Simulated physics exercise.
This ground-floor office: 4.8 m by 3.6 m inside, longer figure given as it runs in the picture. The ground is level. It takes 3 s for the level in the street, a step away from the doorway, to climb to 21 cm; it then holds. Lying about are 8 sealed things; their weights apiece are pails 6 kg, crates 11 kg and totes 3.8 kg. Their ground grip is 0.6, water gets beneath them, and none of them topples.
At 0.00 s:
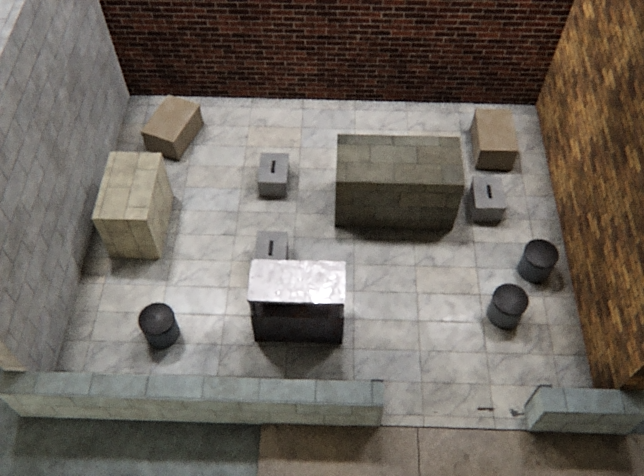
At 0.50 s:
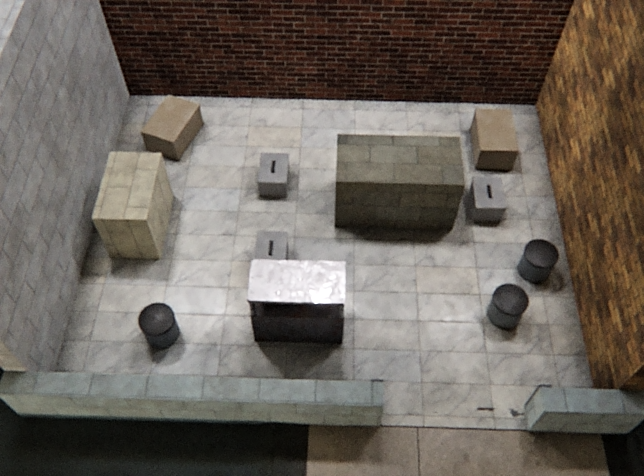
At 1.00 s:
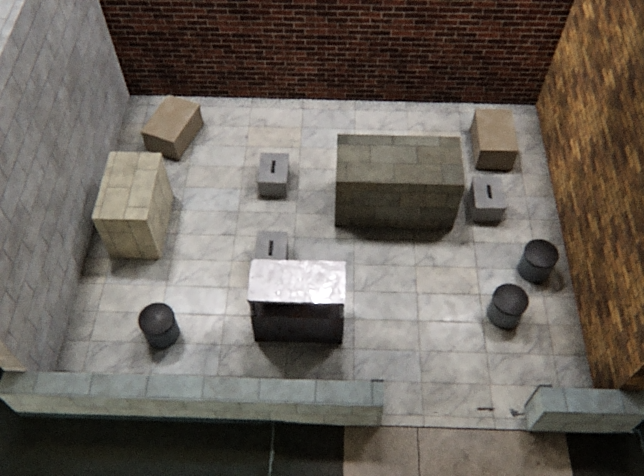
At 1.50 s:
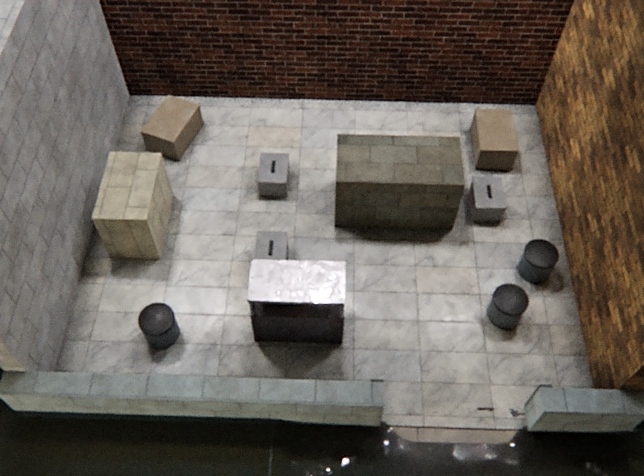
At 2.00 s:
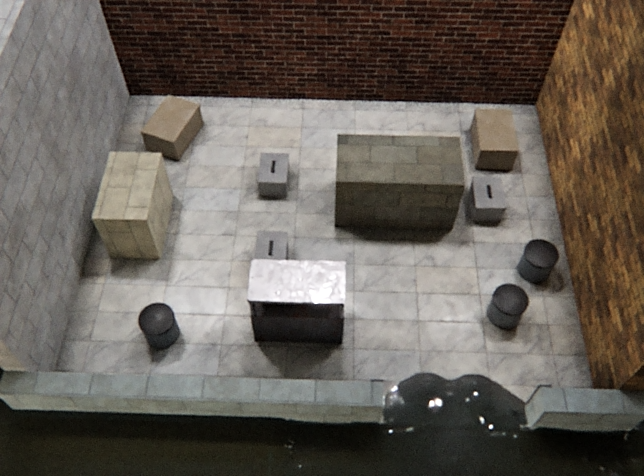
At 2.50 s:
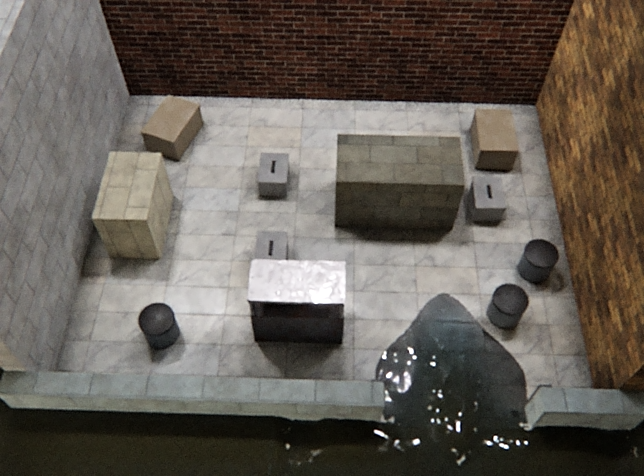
Walled room with a tiled floor holding boxes and dark cylinders, dark water spreading along the front wall and pouring through the gap.
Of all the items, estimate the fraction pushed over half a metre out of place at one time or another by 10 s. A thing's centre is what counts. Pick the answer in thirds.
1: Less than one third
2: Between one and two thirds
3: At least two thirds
At least two thirds (3).
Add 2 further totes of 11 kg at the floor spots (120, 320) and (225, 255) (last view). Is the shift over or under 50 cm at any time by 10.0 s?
In turn: Less, under.
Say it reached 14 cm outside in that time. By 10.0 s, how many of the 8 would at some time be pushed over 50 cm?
Count under that change: 3.
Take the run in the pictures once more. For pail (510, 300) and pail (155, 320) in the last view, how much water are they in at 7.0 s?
I'd put it at 8 cm and 2 cm respectively.
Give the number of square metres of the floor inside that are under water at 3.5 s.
Flooded: Near 3.5 m2.
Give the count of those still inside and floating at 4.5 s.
The count is 0.
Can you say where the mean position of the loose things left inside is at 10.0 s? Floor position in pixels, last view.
The average lands around (234, 192).
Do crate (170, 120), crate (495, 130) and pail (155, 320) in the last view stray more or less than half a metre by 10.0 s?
One by one: Below; above; below.
After 3.5 s 0 of 8 are over 50 cm from their spots; 0 afloat.
After 4.5 s 0 of 8 are over 50 cm from their spots; 0 afloat.
After 7.0 s 5 of 8 are over 50 cm from their spots; 4 afloat.
After 10.0 s 6 of 8 are over 50 cm from their spots, and 6 have been at some point; 5 afloat.
